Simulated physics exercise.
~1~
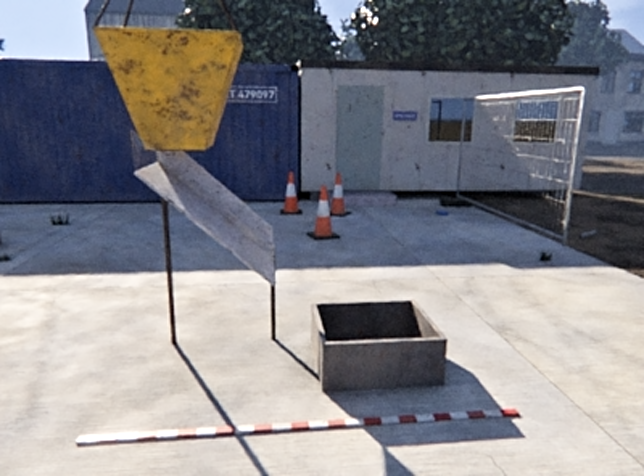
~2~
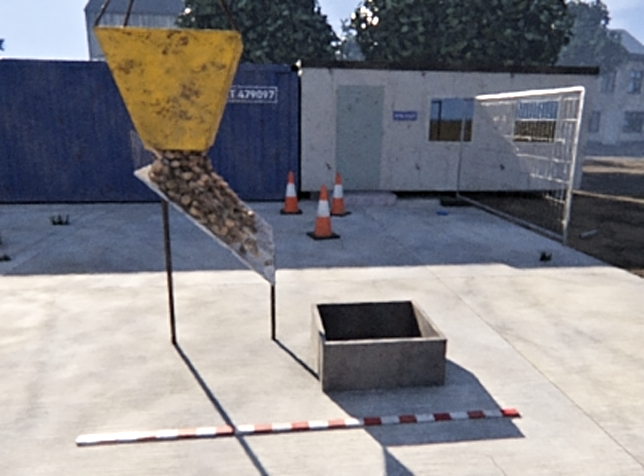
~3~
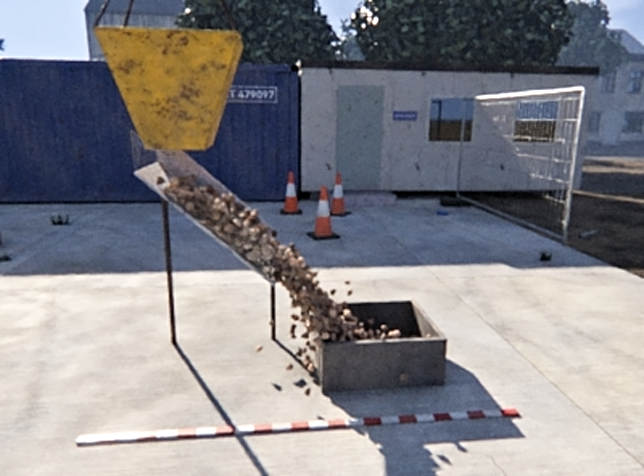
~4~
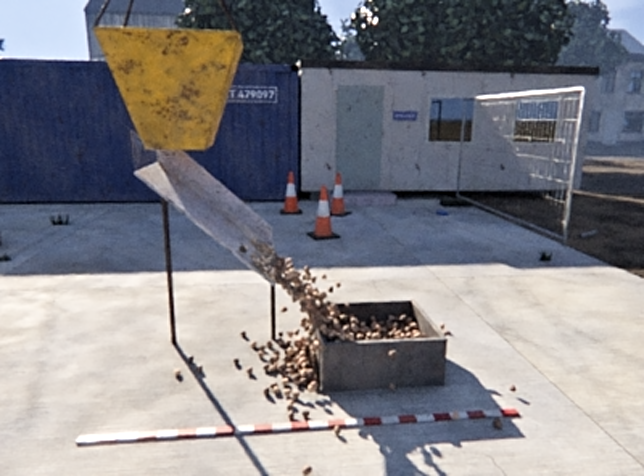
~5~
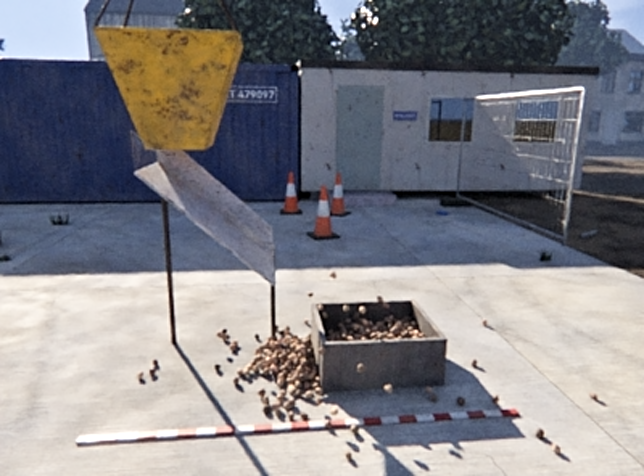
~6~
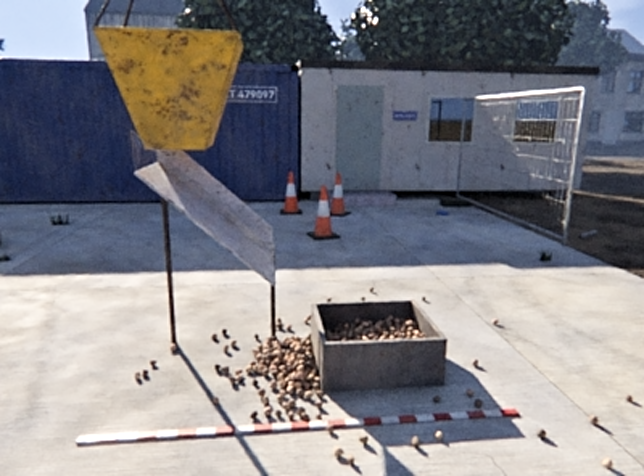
On a sunlit concrete yard, a yellow hopper drops round brownish stones onto a sloping chute, and they slide down to the right into an open grey bin. Most end up inside, while a smaller pile lies left of it and a few stones are scattered around.
